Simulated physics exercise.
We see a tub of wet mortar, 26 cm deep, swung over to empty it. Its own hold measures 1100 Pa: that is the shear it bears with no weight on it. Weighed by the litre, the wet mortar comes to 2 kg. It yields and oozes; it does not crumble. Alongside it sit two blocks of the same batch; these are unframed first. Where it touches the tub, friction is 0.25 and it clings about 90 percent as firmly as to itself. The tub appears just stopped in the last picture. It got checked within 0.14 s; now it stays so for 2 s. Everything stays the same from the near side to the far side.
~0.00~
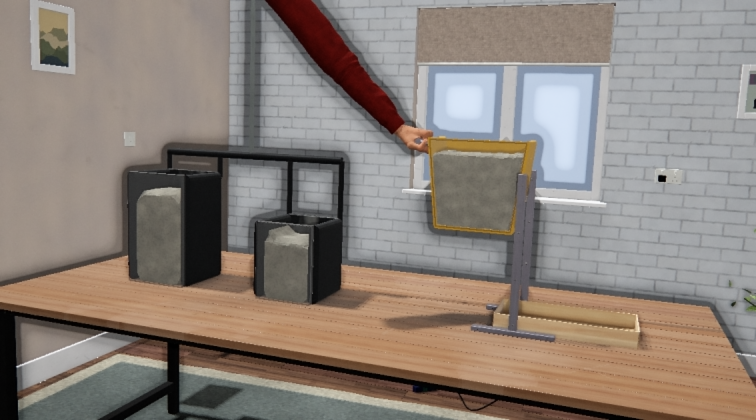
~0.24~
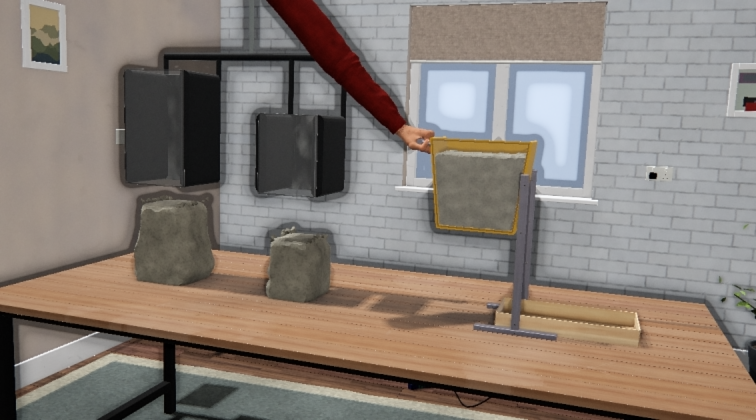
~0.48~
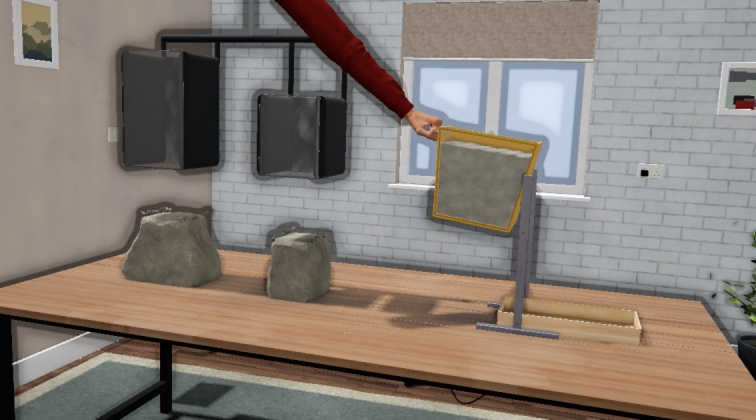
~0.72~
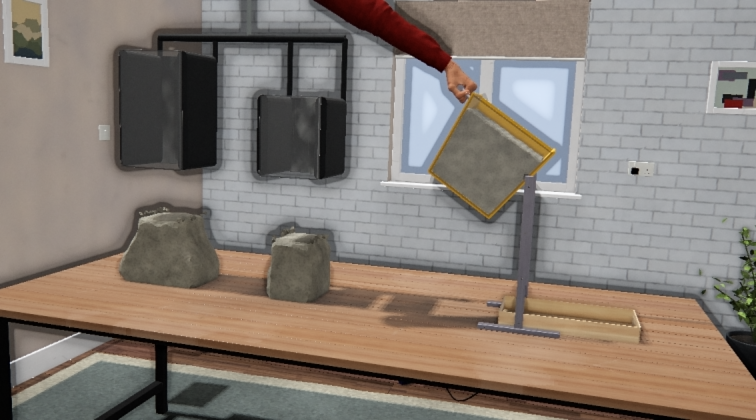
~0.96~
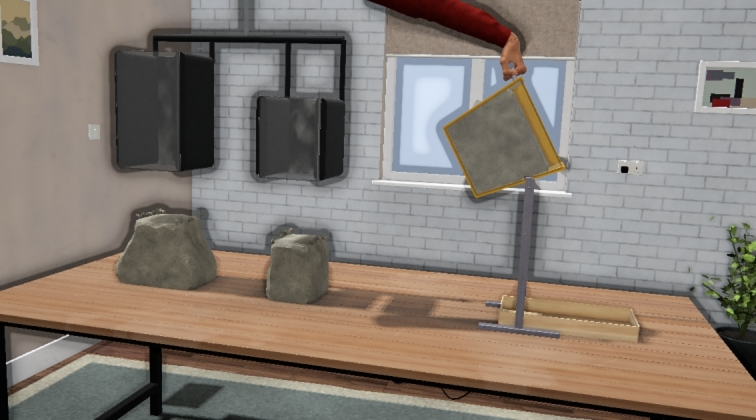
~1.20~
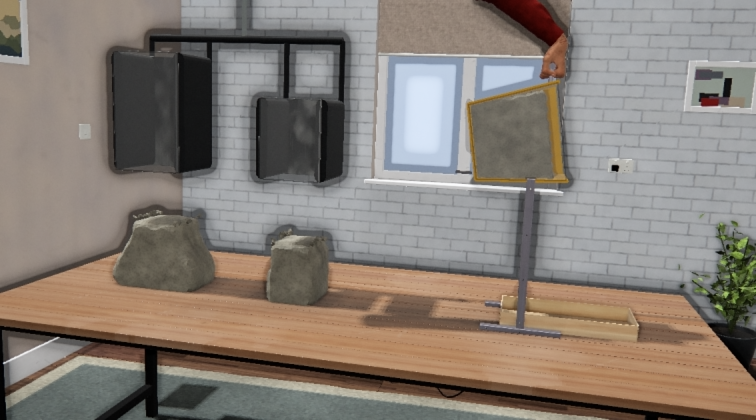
A room with pale brick walls, a beige side wall and a window is seen from in front of a long wooden table, the view drifting slightly. Grey blocks stand left inside dark open-sided boxes on a black frame, and a yellow-edged tub of grey material hangs right on a grey stand above a shallow wooden tray. The boxes rise, the larger block slumps lower and wider while the smaller keeps its shape, and a red-sleeved arm swings the tub clockwise onto its side.
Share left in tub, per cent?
Near 100 %.
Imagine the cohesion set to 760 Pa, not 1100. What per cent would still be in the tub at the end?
In that case close to 80 in a hundred.
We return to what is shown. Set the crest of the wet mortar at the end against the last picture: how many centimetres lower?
About 0 cm.
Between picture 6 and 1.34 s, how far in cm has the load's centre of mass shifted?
0 cm.
After 1.34 s, the tub is at 81 degrees and holds 100 %.
After 1.51 s, the tub is at 81 degrees and holds 100 %.
After 1.68 s, the tub is at 81 degrees and holds 100 %.
After 1.85 s, the tub is at 81 degrees and holds 100 %.
After 3.20 s, the tub is at 81 degrees and holds 100 %.
